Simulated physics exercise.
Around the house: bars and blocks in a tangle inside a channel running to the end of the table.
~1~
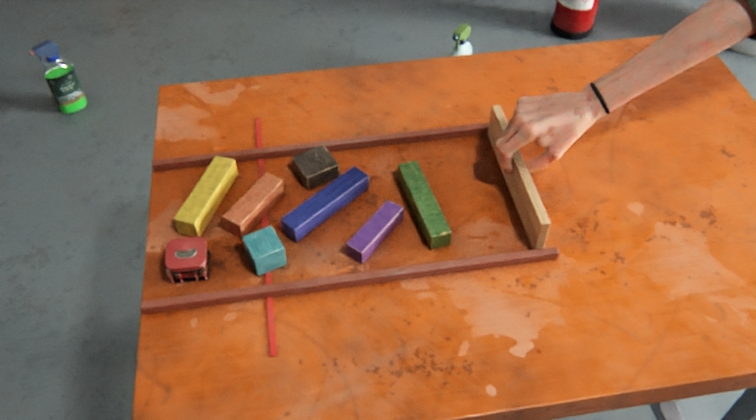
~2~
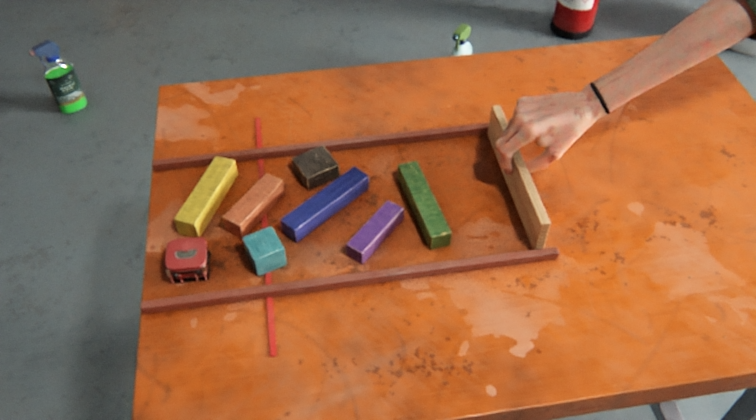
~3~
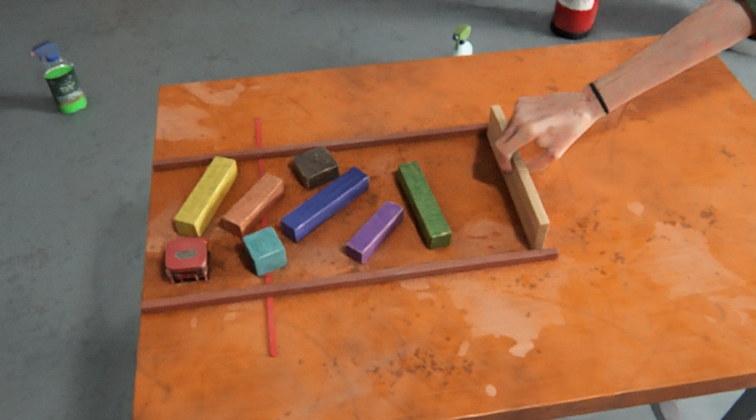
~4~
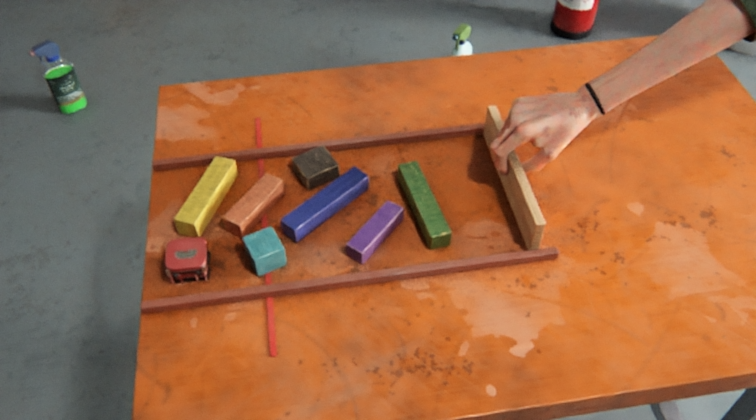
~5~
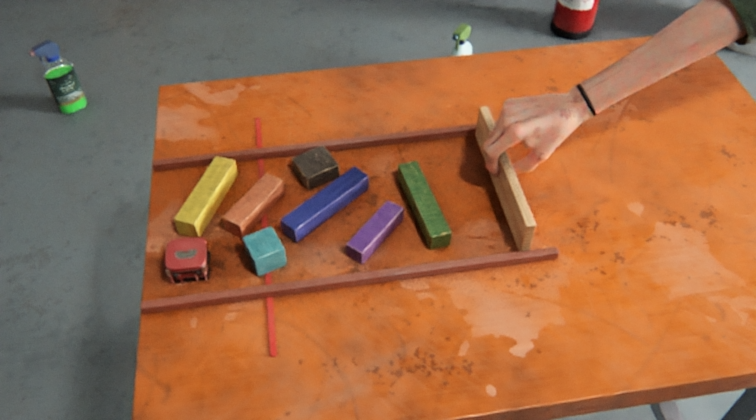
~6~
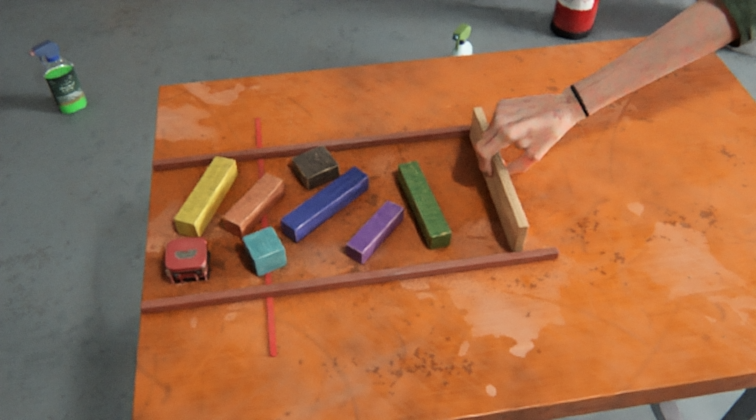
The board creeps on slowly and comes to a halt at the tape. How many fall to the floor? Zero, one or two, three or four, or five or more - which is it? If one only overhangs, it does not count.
Well, nothing at all ends up dropping off.
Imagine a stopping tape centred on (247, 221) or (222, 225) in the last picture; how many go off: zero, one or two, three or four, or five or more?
First place: No fall at all; second place: Either one or two.
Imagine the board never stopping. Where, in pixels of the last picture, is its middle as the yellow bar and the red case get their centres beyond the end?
When the yellow bar crosses, the middle is near (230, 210); when the red case crosses, near (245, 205).
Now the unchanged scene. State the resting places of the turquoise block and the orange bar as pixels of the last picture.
The turquoise block settles near (204, 275); as for the orange bar, near (200, 203).
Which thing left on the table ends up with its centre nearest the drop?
Closest at the end: The red case.
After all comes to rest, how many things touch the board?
Result: 2 in all.
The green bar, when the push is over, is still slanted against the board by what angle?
It measures close to 0 degrees.
Soon after, none off yet; red case at rest near (189, 260); yellow bar at rest near (208, 196); orange bar at rest near (255, 205).
At rest, the number that fall off is zero.
